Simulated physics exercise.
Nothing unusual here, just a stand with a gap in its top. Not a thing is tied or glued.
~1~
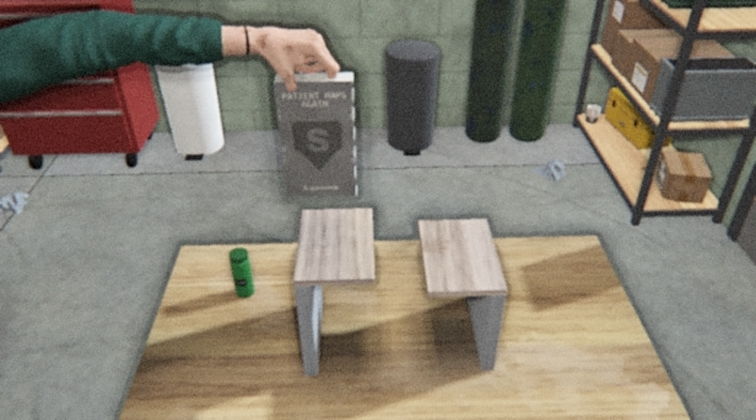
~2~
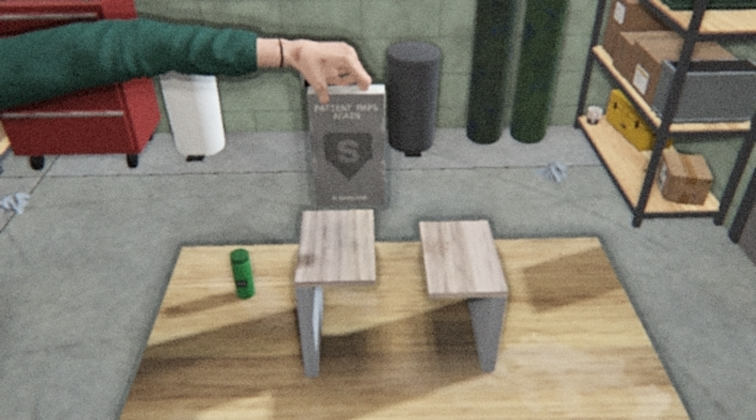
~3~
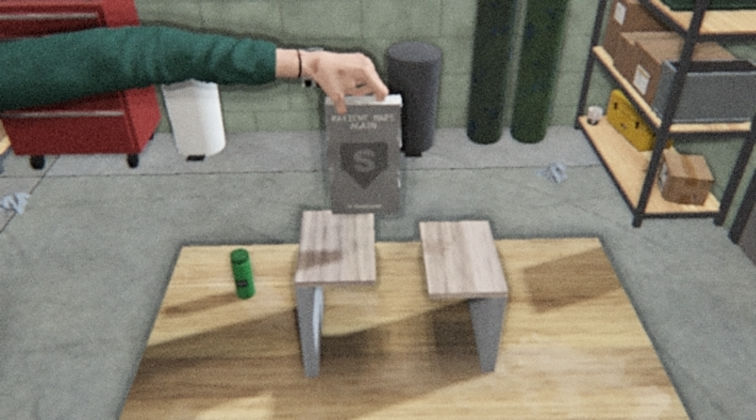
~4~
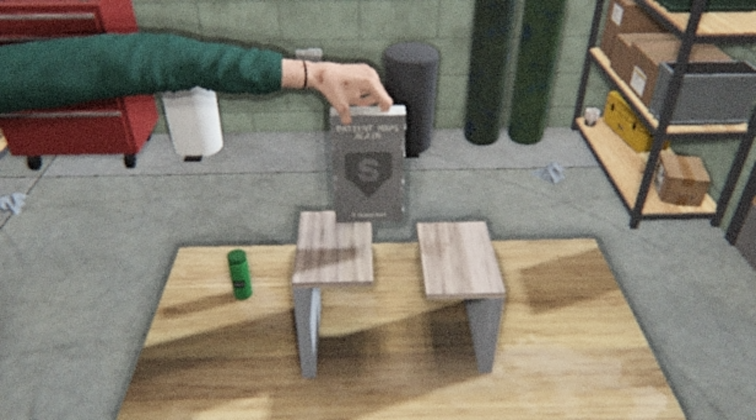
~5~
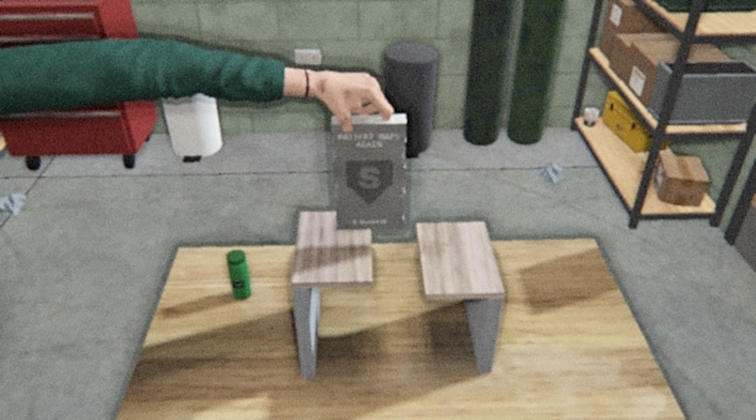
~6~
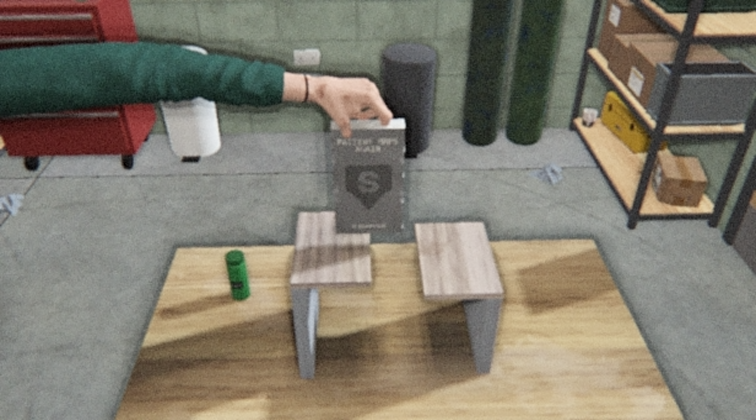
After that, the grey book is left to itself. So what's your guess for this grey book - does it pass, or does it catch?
My guess is that it catches.
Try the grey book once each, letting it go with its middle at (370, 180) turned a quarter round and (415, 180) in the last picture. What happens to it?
In the first case it gets held up; in the second it gets held up.
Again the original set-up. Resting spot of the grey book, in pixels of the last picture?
It ends up near (369, 196).
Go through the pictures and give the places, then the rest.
In the first frame, being brought over the gap; grey book (318, 138); green shaker (242, 273).
In the second frame, being brought over the gap; grey book (348, 149); green shaker (242, 274).
In the third frame, being brought over the gap; grey book (364, 158); green shaker (243, 274).
In the fourth frame, being brought over the gap; grey book (368, 167); green shaker (240, 275).
In the fifth frame, being brought over the gap; grey book (369, 175); green shaker (239, 275).
In the sixth frame, poised above the slot; grey book (368, 179); green shaker (238, 276).
Then, 0.32 s after the last picture, grey book slid a little near (368, 196).
Then, 0.66 s after the last picture, grey book resting near (368, 196).
At rest, moved from the start, grey book; green shaker in place. Seen from the same camera at the end, grey book near (368, 196). The book stays on top.
